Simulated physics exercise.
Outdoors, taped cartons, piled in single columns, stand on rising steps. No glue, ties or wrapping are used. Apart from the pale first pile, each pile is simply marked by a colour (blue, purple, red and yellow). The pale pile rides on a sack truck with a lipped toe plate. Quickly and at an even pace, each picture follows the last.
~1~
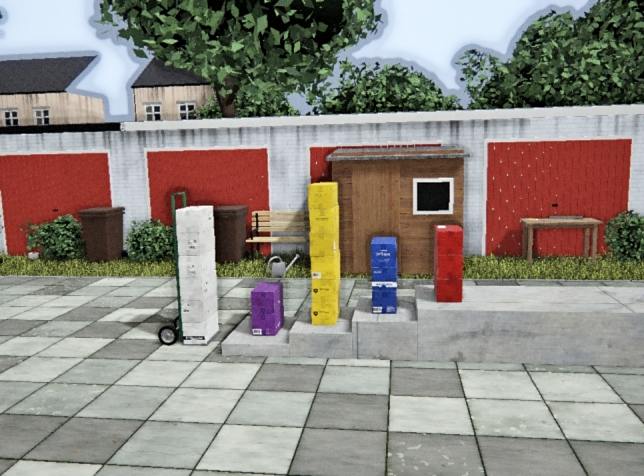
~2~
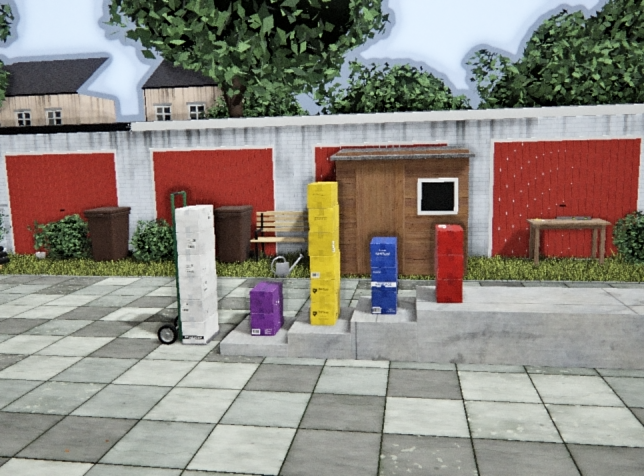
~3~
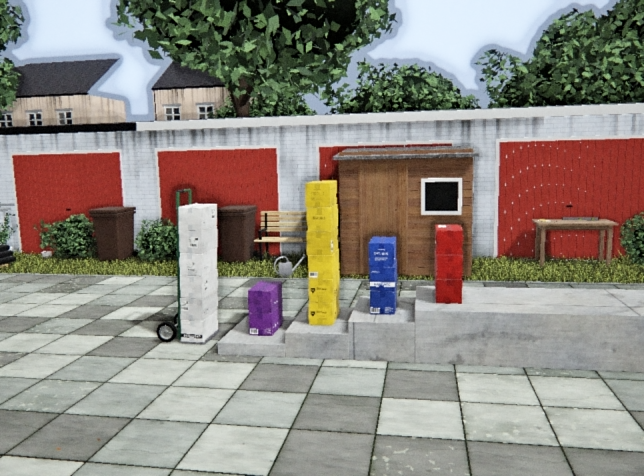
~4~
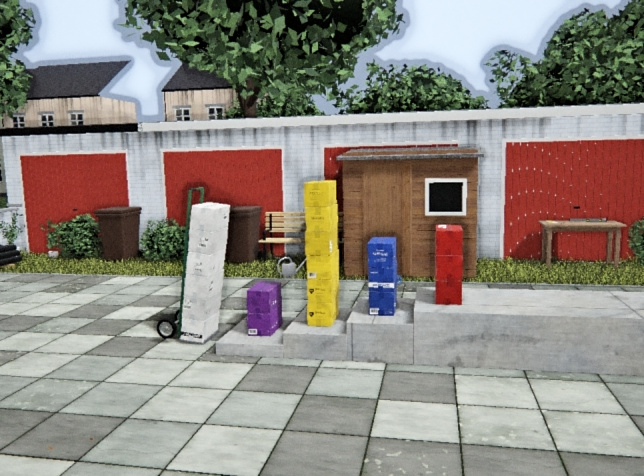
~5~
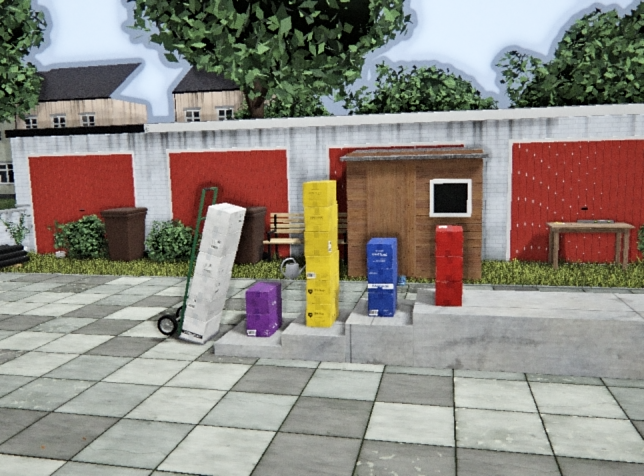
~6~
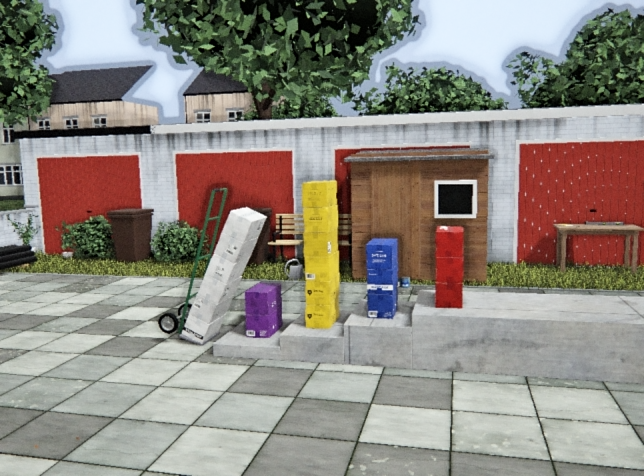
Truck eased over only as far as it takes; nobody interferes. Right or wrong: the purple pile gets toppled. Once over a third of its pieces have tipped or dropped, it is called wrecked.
Wrong.
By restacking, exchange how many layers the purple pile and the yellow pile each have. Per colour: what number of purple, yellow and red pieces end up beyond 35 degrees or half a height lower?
Purple 5, yellow 1, red 0.
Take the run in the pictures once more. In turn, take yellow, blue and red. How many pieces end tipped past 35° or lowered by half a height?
Pieces down at the end - yellow: 3, blue: 0, red: 0.
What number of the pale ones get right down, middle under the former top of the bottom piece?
That would be 1 in total.
Soon, 6 of the pale pile down; none of the 2 purple cartons down (0 of 14 in all colours); top purple carton unmoved.
A while on, 6 of the pale pile down; none of the 2 purple cartons down (3 of 14 in all colours); top purple carton displaced half its height; top yellow carton tipped well over, half its height lower.
Towards the end, 5 of the pale pile down; none of the 2 purple cartons down (3 of 14 in all colours); top purple carton tipped a little; top yellow carton upside down.
Finally, 5 of the pale pile down; none of the 2 purple cartons down (3 of 14 in all colours); top purple carton tipped clearly; top yellow carton on its side. Seen by the last camera, middles, top purple carton near (276, 299), top yellow carton near (180, 332).
